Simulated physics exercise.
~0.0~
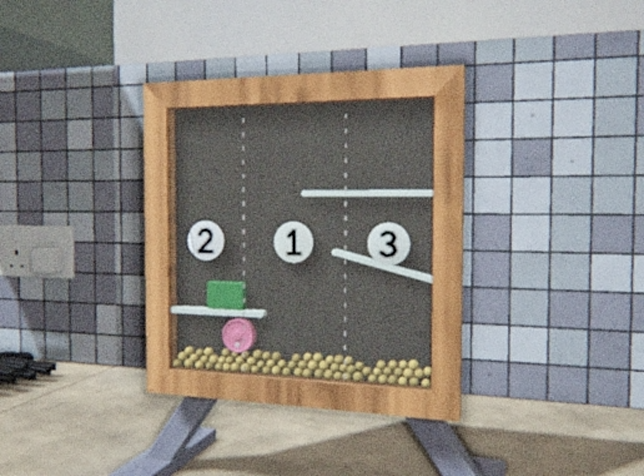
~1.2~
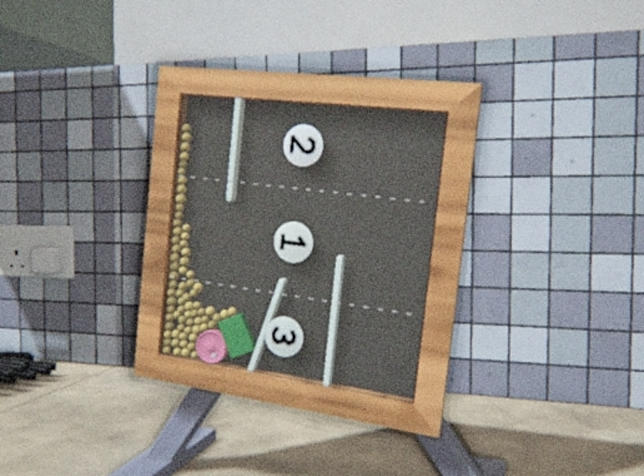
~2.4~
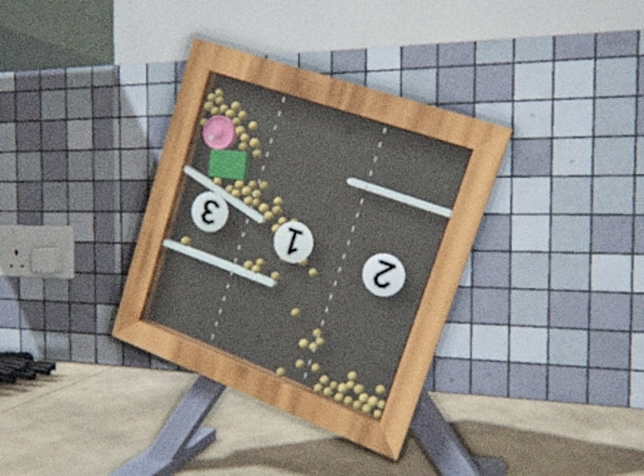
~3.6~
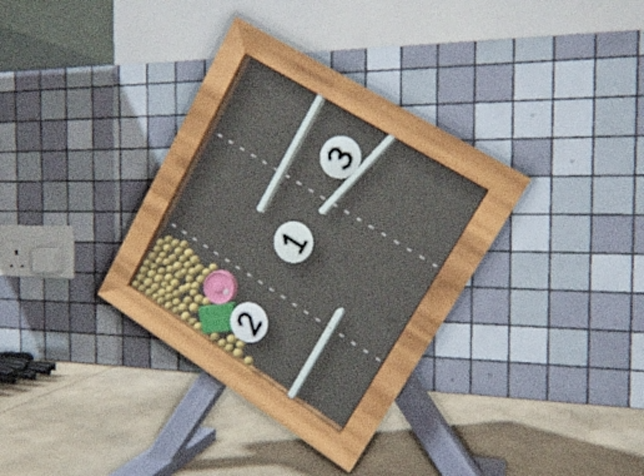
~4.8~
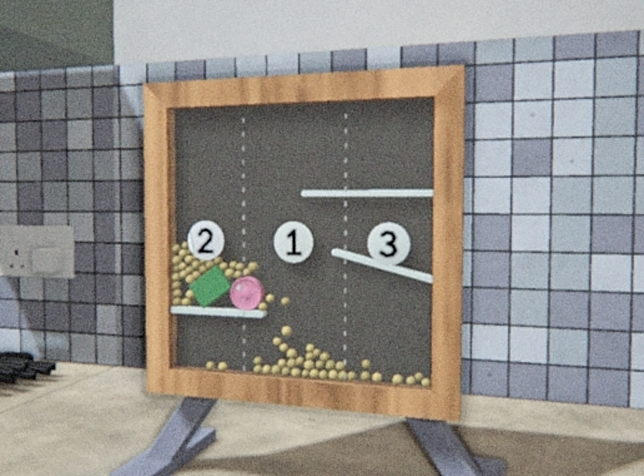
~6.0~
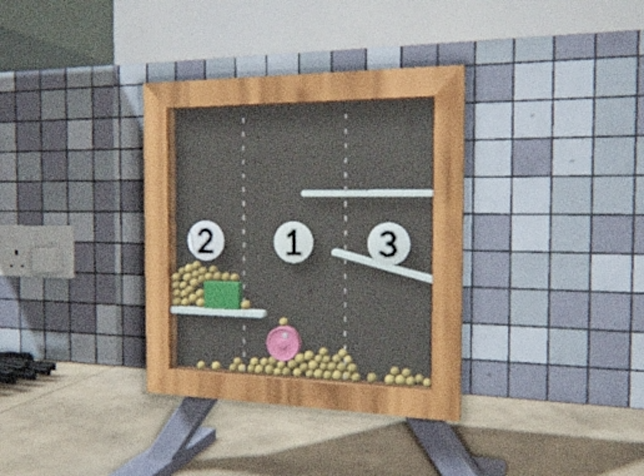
In the video, a wooden-framed, see-through box holding soya beans, a green block and a pink disc turns clockwise through a full circle, tumbling its contents. Once upright, beans spill off the left ledge and the disc drops to the middle strip's floor, while the block stays on the ledge.
